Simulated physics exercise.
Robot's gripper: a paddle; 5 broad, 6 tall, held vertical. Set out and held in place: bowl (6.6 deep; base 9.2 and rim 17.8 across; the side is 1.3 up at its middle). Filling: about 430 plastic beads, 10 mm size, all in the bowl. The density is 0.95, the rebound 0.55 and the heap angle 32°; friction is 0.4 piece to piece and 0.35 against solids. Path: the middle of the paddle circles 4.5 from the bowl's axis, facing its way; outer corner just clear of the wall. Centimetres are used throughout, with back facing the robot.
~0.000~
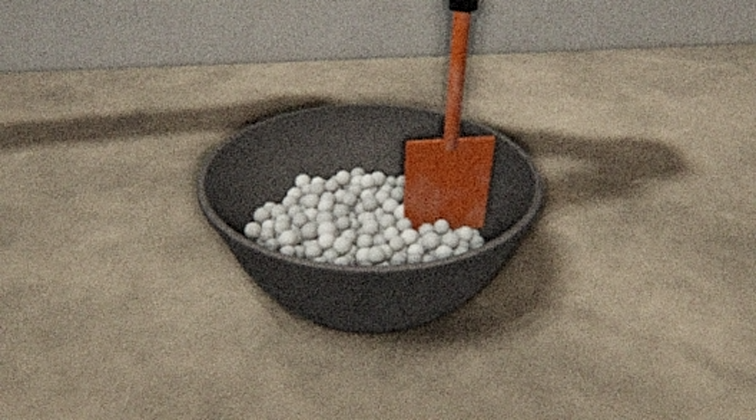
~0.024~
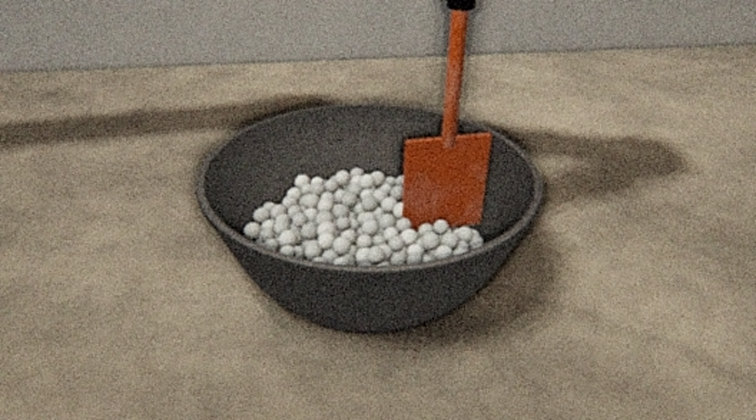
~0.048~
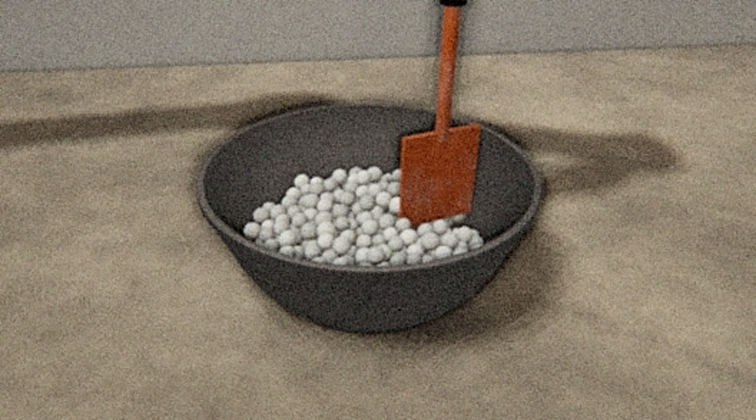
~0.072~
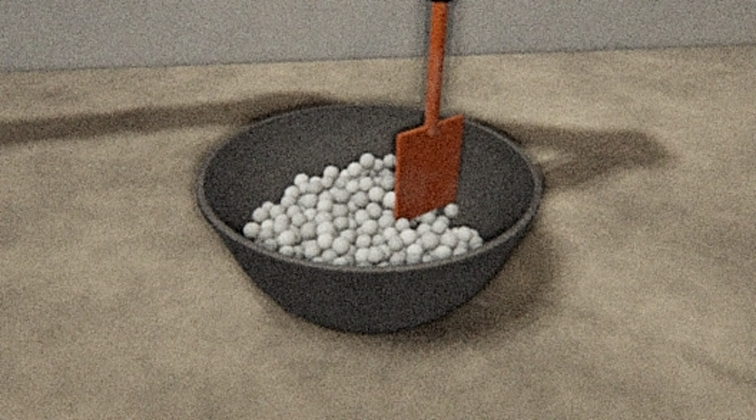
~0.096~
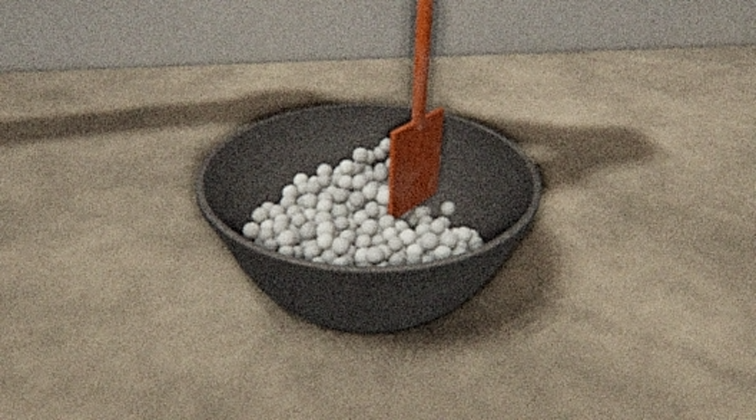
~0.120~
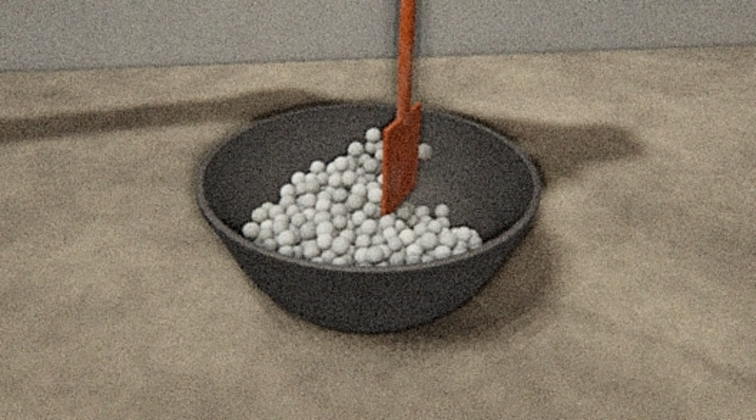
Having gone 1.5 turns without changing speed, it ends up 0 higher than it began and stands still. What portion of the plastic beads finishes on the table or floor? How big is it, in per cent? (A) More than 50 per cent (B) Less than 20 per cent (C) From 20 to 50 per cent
The answer is B.
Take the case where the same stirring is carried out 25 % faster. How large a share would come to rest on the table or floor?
Roughly 20 per cent.
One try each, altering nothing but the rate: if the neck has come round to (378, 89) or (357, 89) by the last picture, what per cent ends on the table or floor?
About 25 per cent, then about 30 per cent.
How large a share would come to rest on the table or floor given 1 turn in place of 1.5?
It would be around 5 percent.
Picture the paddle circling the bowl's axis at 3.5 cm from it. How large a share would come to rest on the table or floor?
In that case roughly 0 per cent.
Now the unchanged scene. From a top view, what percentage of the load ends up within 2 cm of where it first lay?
Around 15 per cent.
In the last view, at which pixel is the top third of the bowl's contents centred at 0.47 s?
Around pixel (392, 263).
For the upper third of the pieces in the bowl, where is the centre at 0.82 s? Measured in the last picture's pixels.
Roughly pixel (336, 151).
After 0.47 s, 244° round, highest piece 8 above the table; 430 in the bowl, 1 on the table or floor, 3 in flight or on the tool.
After 0.82 s, 74° round, highest piece 8 above the table; 406 in the bowl, 21 on the table or floor, 7 in flight or on the tool.
After 1.20 s, 180° round, highest piece 6 above the table; 391 in the bowl, 43 on the table or floor.
After 1.90 s, 180° round, highest piece 6 above the table; 391 in the bowl, 43 on the table or floor.
In the end, 391 in the bowl, 43 on the table or floor. That is 10 % on the table or floor.
